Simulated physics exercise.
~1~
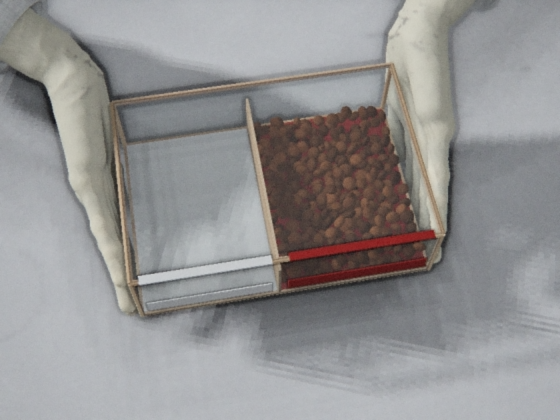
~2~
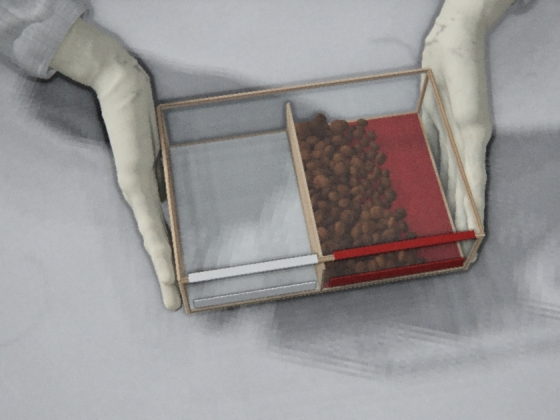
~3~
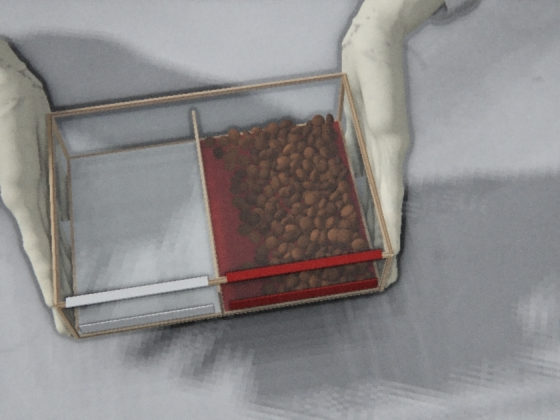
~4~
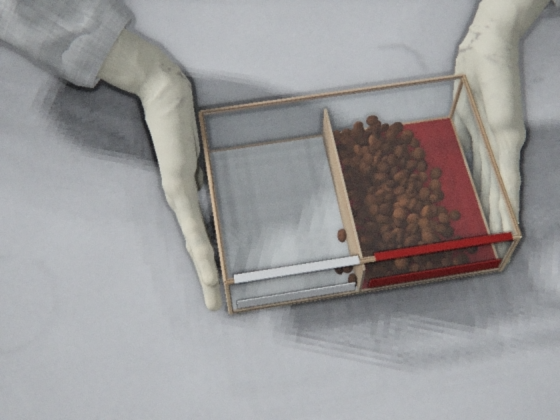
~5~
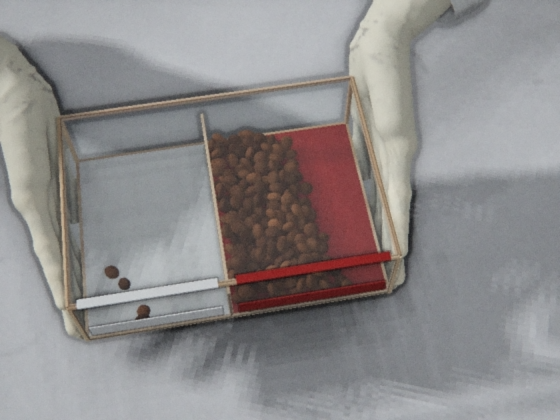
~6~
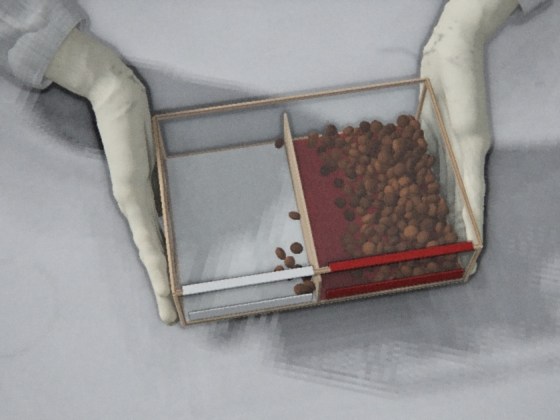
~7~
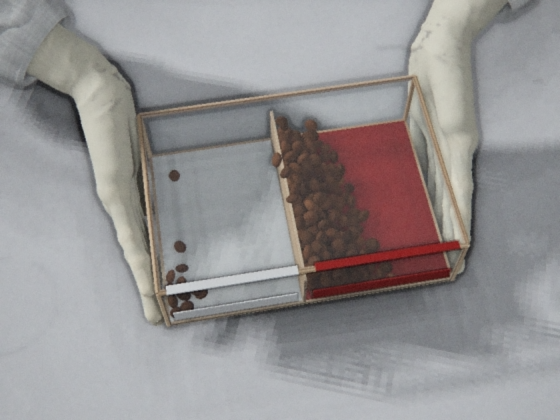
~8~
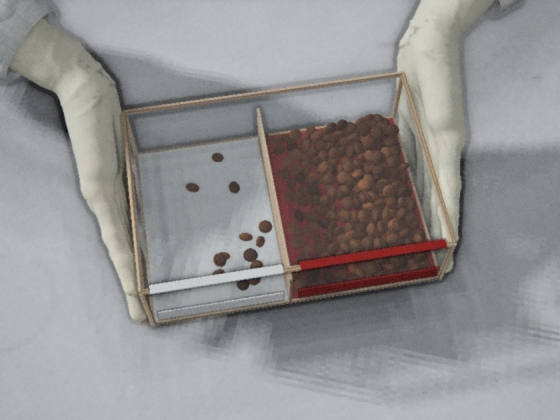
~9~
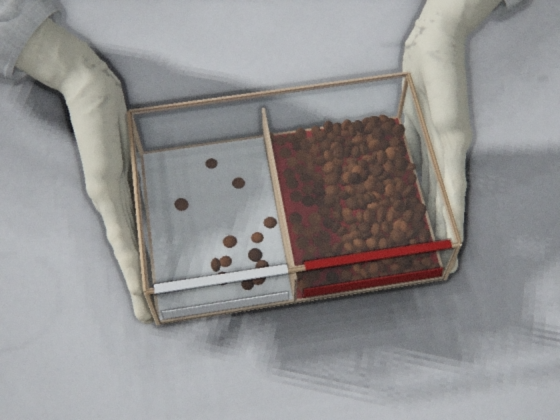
Two pale hands shook a clear, divided box from side to side, sending the brown kibble sliding around its red compartment while a few bits crossed into the empty white one, and when it settled, nearly all still lay on the red side.
